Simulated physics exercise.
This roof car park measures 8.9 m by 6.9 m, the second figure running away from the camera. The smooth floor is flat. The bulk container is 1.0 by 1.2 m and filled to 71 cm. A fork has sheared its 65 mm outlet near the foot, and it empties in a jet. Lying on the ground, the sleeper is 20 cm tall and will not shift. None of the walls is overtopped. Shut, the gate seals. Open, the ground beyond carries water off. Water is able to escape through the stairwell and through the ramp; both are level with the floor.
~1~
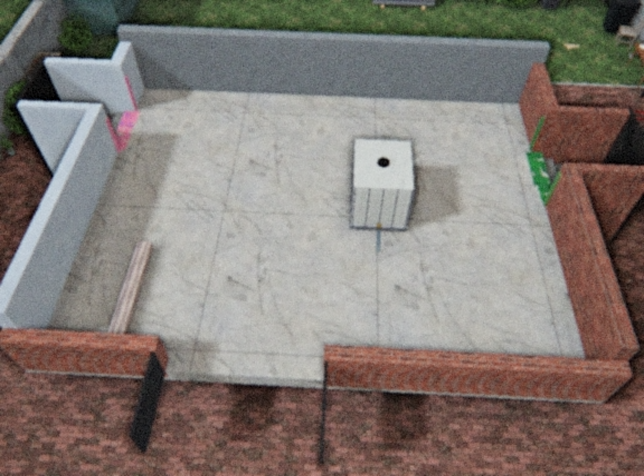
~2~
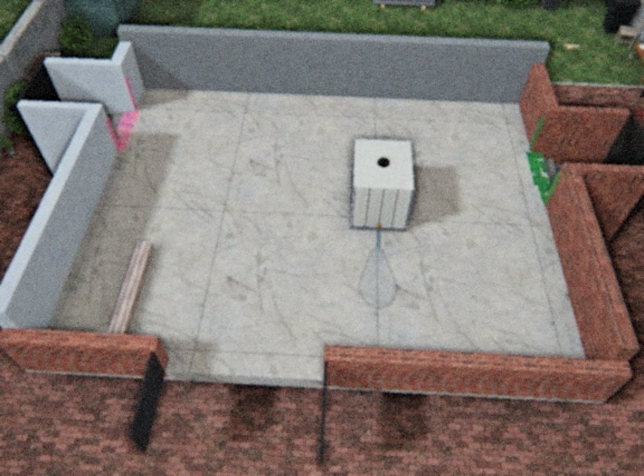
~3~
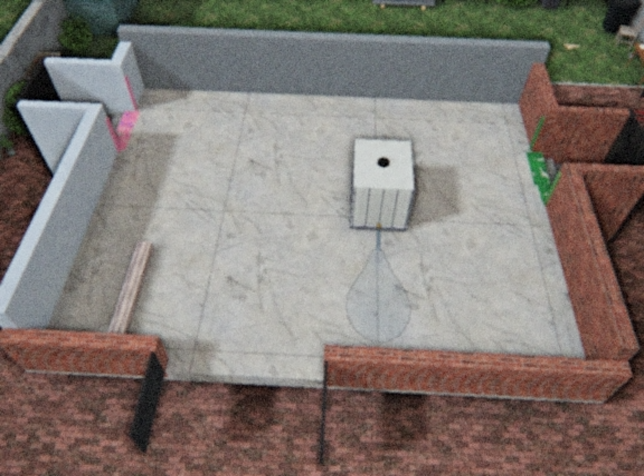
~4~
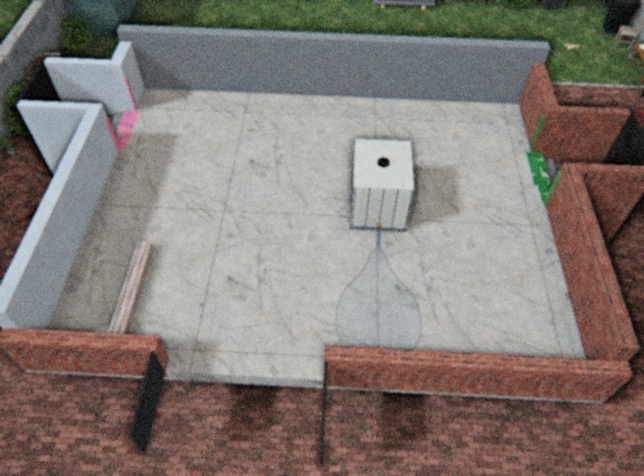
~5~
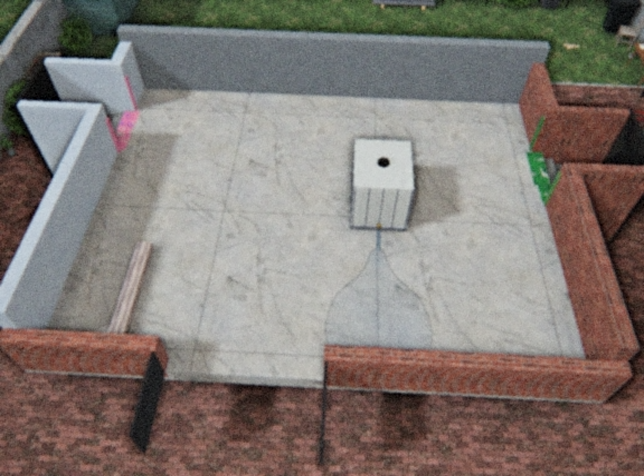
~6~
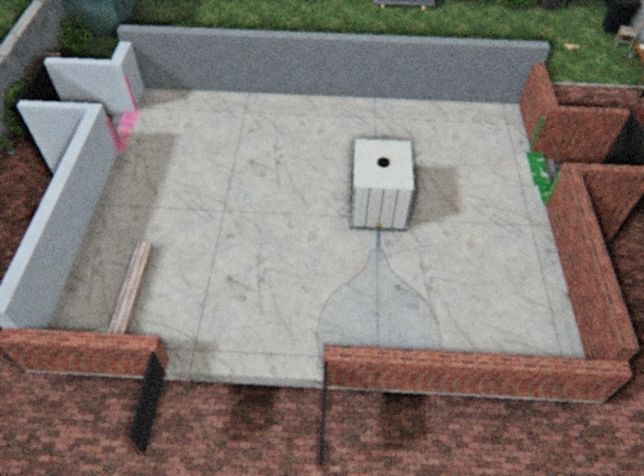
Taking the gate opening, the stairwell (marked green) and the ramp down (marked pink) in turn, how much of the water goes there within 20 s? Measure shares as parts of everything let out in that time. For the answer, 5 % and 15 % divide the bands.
Estimated shares - the gate opening: Between 5 and 15 %, the stairwell (marked green): Less than 5 %, the ramp down (marked pink): Under 5 %.
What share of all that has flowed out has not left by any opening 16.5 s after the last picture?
Roughly 88 percent of it is still there.
Then, 1.5 s after the last picture water covers 5 % of the floor and is deepest (3 cm) near (383, 369); gone so far, the gate opening 0 %, the stairwell (marked green) 0 %, the ramp down (marked pink) 0 %.
Then, 4.5 s after the last picture water covers 10 % of the floor and is deepest (3 cm) near (372, 368); gone so far, the gate opening 1 %, the stairwell (marked green) 0 %, the ramp down (marked pink) 0 %.
Then, 8.5 s after the last picture water covers 15 % of the floor and is deepest (2 cm) near (383, 369); gone so far, the gate opening 4 %, the stairwell (marked green) 0 %, the ramp down (marked pink) 0 %.
Then, 12.5 s after the last picture water covers 20 % of the floor and is deepest (2 cm) near (372, 368); gone so far, the gate opening 7 %, the stairwell (marked green) 0 %, the ramp down (marked pink) 0 %.
Then, 16.5 s after the last picture water covers 25 % of the floor and is deepest (2 cm) near (372, 368); gone so far, the gate opening 11 %, the stairwell (marked green) 0 %, the ramp down (marked pink) 0 %.
